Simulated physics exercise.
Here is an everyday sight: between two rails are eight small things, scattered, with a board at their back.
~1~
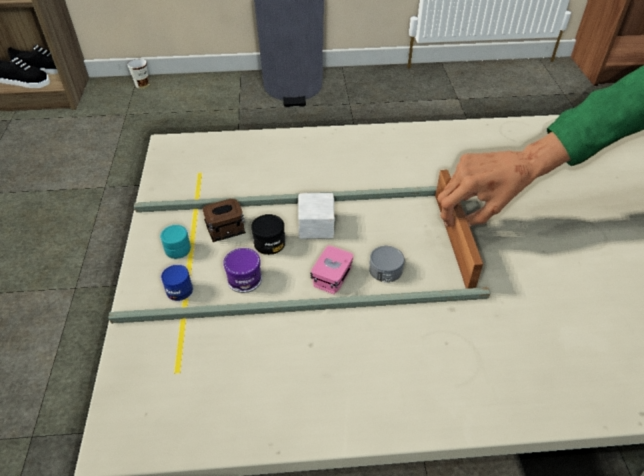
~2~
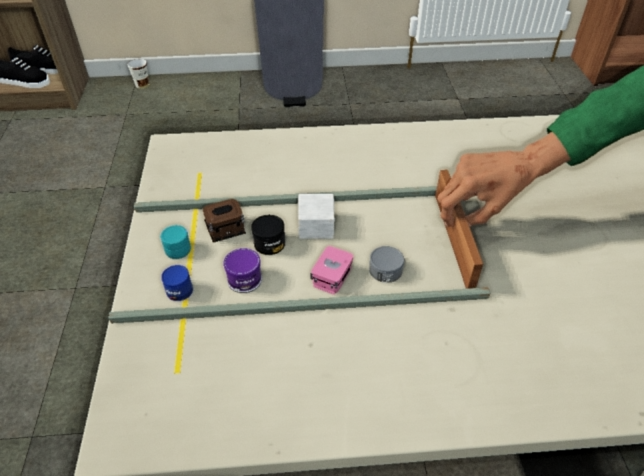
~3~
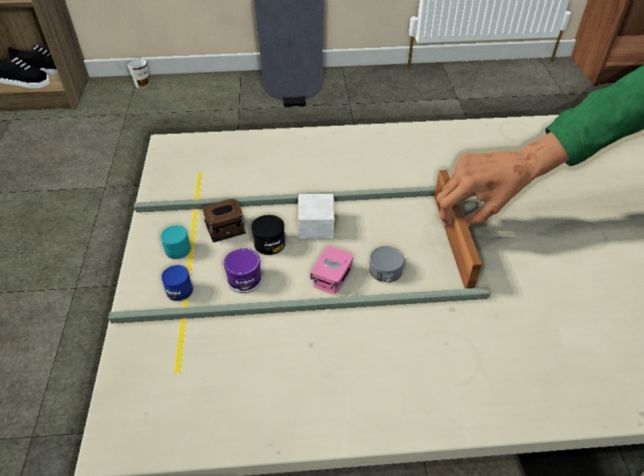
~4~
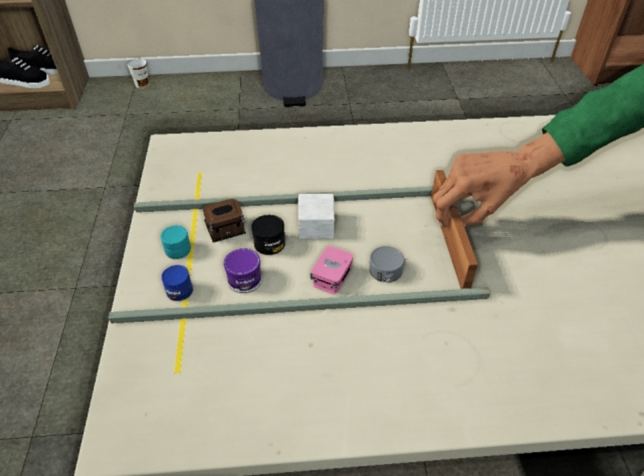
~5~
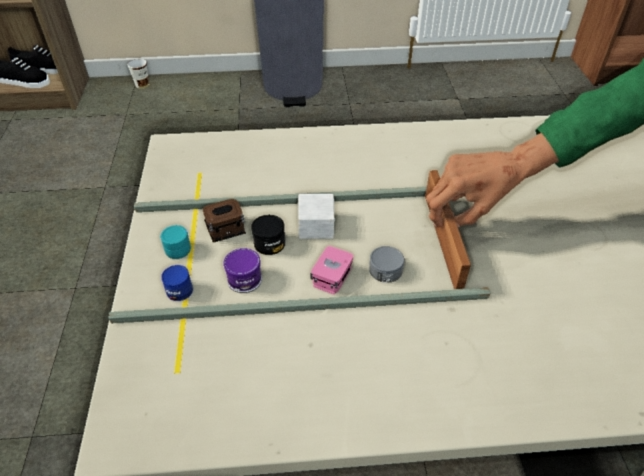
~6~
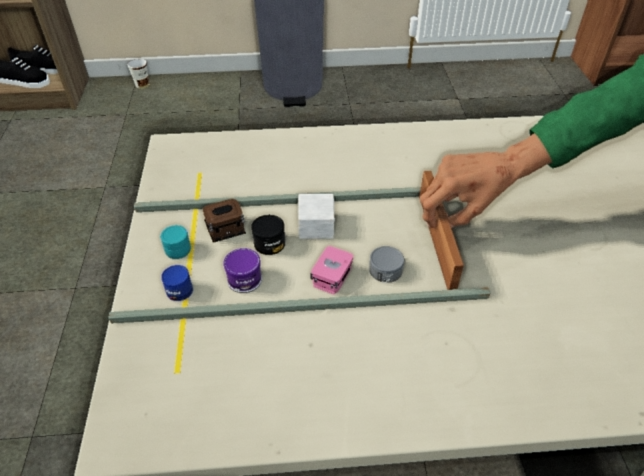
A hand in a green sleeve held a wooden board between two rails and, after barely moving at first, slid it slightly left toward eight small tubs, tins and boxes, which stayed still.
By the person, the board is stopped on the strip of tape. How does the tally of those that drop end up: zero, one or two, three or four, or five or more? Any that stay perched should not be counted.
Tally: One to two.
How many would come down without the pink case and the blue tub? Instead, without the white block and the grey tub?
In the first try 0, in the other 0.
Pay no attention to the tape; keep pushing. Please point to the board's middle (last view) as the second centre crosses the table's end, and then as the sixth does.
First: Around (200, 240). Next: Around (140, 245).
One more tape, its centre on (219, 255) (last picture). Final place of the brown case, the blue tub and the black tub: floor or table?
In that case the brown case does not drop, the blue tub tips off, the black tub does not drop.
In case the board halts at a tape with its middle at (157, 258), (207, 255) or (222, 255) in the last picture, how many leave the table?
You'd get 5, then 1, then 1.
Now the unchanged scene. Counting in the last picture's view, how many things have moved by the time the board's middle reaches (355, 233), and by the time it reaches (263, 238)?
2 at one spot and 7 at the other.
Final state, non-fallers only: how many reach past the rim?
It would come to 1.
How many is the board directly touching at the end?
2.
Soon after, none off yet; turquoise lid at rest near (176, 242); blue tub at rest near (178, 283); brown case at rest near (224, 220).
By the end, the number that fall off is one or two; fallen, purple tin and blue tub.
